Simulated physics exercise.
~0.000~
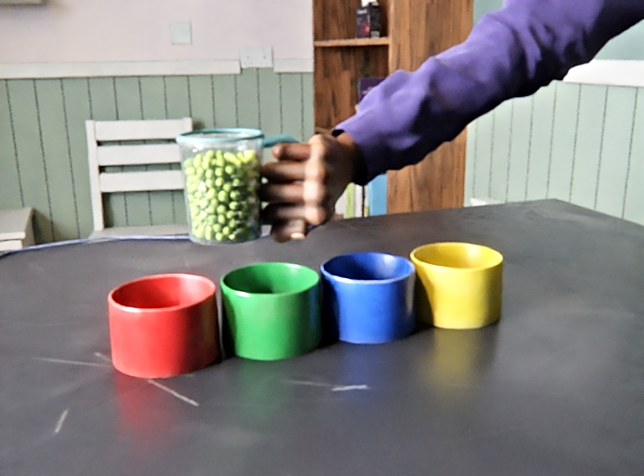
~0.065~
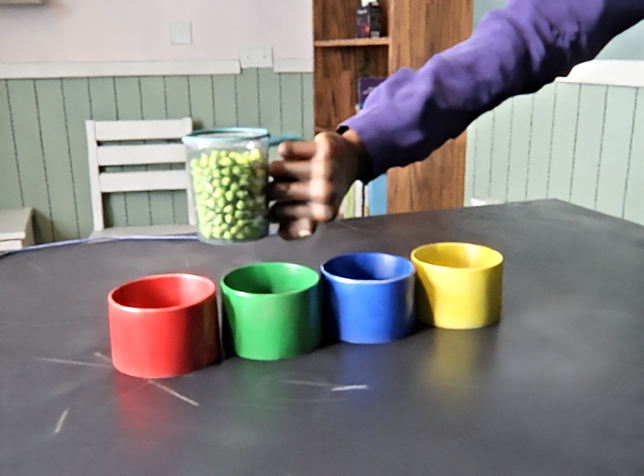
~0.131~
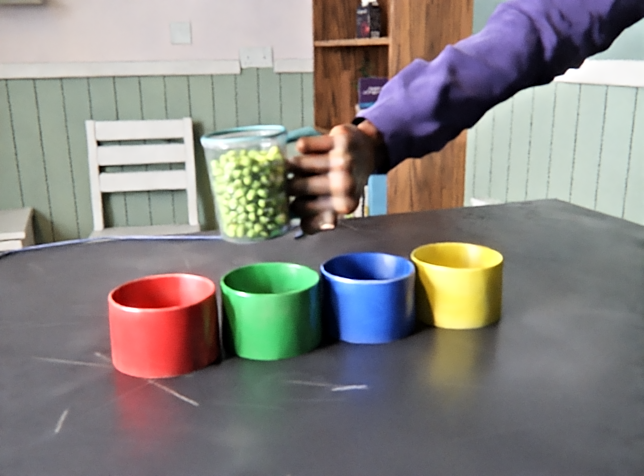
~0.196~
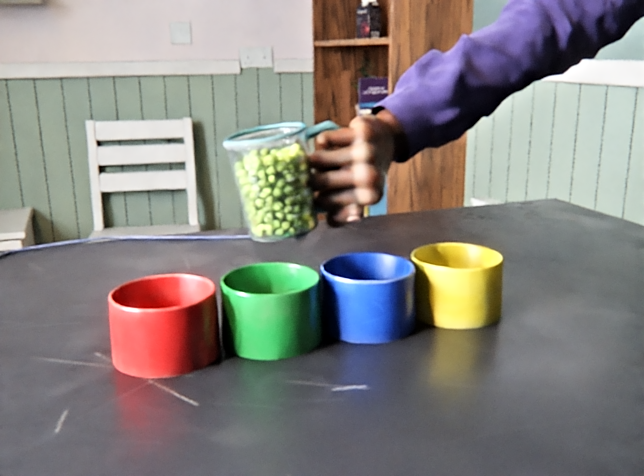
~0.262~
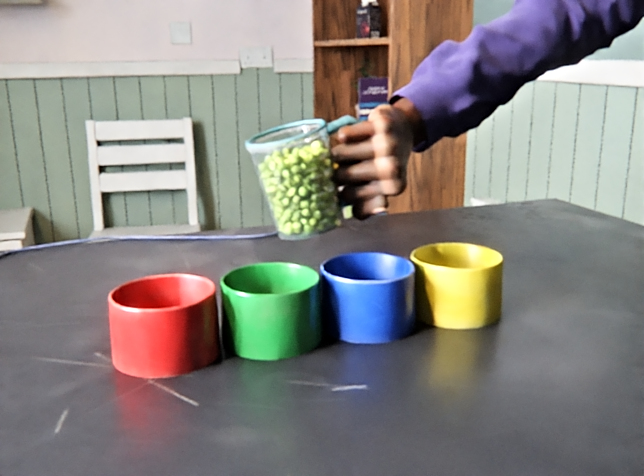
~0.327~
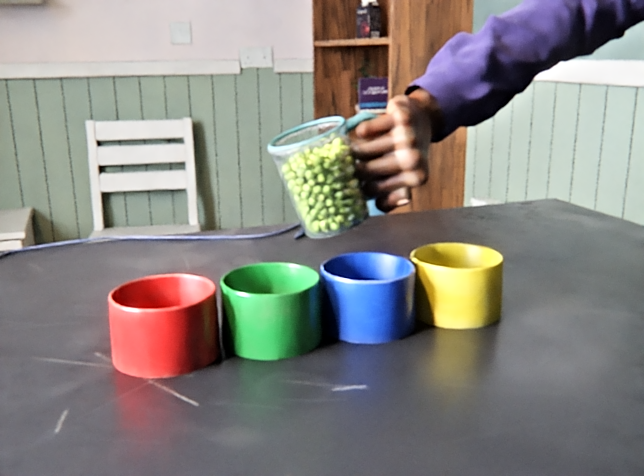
A hand moves a clear cup of green peas rightward above four colored dishes, tilting it slightly.
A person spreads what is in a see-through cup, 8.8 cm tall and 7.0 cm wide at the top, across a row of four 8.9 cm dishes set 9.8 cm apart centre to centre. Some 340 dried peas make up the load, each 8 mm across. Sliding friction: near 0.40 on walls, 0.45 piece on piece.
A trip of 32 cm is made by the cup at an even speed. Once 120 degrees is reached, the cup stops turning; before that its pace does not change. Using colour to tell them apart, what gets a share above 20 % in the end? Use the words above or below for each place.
Red dish: Below; blue dish: Below; green dish: Below; yellow dish: Above; counter: Below.
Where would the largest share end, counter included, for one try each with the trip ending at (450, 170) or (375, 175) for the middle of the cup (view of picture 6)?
First try: Blue; second try: Green.
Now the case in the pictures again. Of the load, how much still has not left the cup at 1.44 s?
90 %.
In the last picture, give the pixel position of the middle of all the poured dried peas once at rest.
Near (456, 286).
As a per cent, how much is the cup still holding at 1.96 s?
About 5 percent.
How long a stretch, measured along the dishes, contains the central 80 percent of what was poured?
5 cm.
Then, at 0.99 s, tilt 66 degrees; cup holds 100 %.
After 1.44 s, tilt 98 degrees; cup holds 90 %, yellow 10 %.
After 1.96 s, tilt 120 degrees; cup holds 5 %, yellow 95 %.
At rest (2.5 s), red 0 %, blue 0 %, green 0 %, yellow 100 %, counter 0 %.
